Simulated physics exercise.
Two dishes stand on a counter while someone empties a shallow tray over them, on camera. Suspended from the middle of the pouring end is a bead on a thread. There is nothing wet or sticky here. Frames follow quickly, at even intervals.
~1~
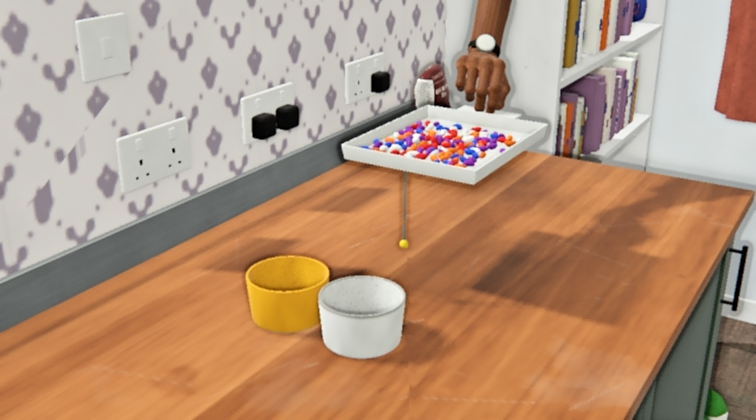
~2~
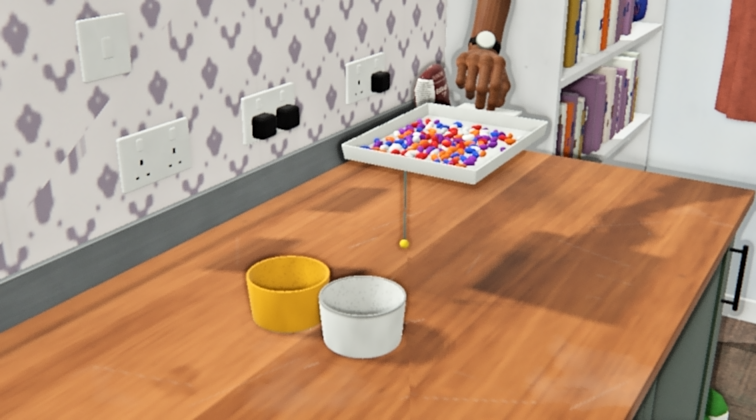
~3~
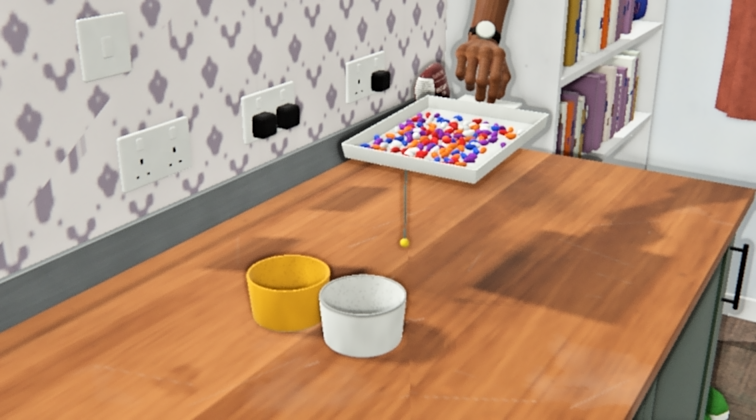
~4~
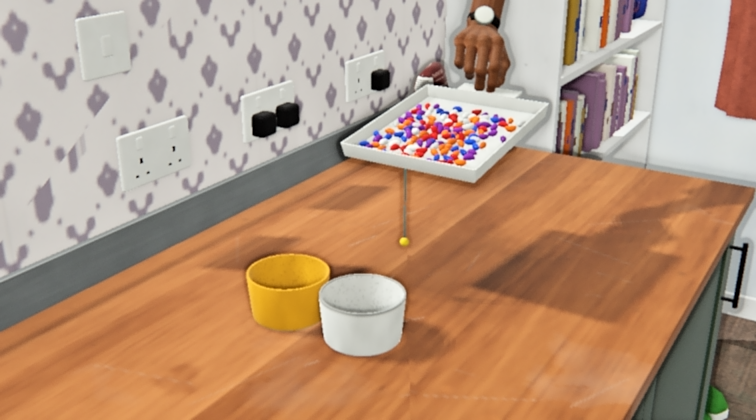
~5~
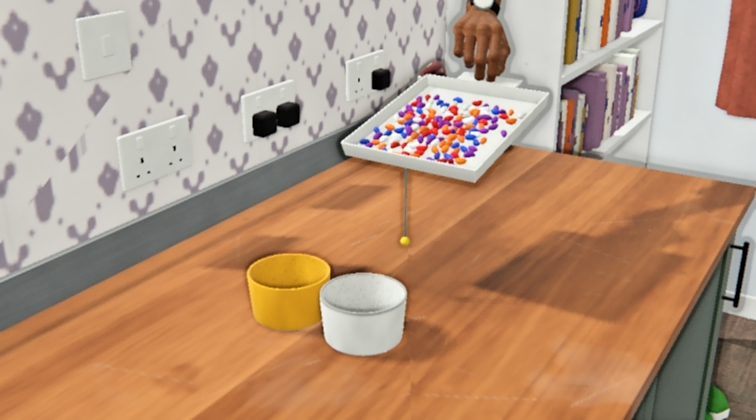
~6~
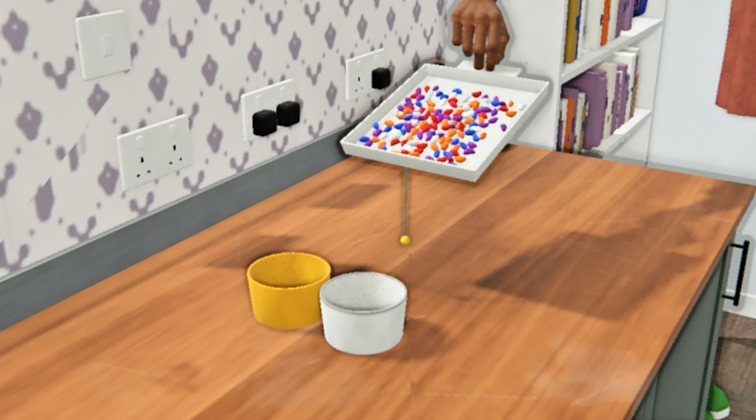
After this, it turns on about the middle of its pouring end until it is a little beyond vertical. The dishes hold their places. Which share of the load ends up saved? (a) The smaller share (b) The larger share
Option a: The smaller share.
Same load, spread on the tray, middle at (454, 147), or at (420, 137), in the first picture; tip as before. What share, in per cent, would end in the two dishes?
Roughly 10 per cent, then 10 per cent.
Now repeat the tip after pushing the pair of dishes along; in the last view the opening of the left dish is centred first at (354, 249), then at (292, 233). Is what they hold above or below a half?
Well, a majority share the first time and a minority share the next.
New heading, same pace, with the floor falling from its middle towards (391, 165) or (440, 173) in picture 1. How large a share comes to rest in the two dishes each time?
10 % and 0 %.
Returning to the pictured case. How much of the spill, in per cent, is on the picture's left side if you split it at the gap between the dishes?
It works out at some 10 percent.
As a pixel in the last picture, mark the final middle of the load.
(388, 312).
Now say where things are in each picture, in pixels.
The first picture shows corners of the pouring end near (345, 145) and (474, 169), level; middle of the load near (445, 145), jelly beans; left dish near (263, 307); right dish near (339, 331); bead on its thread near (404, 244).
The second picture shows corners of the pouring end near (345, 145) and (475, 169), level; middle of the load near (445, 144).
The third picture shows corners of the pouring end near (345, 143) and (475, 169), tipped barely, level across its low end; middle of the load near (445, 140).
The fourth picture shows corners of the pouring end near (344, 142) and (474, 169), tipped a little, level across its low end; middle of the load near (445, 135).
The fifth picture shows corners of the pouring end near (344, 142) and (474, 169), tipped a little, level across its low end; middle of the load near (445, 129).
The sixth picture shows corners of the pouring end near (344, 141) and (474, 169), tipped clearly, level across its low end; middle of the load near (445, 124); left dish near (265, 304); right dish near (340, 328).
Shortly afterwards, tray tipped steeply; all but a few on the tray; only a few in the air.
Next, tray tipped right over; all but a few on the tray; only a few in the right dish; a little outside both.
Some moments later, tray tipped past a quarter turn; a little in the right dish; a little in the left dish; the bulk outside both.
In the end, tray tipped past a quarter turn; a little in the right dish; a little in the left dish; the bulk outside both.
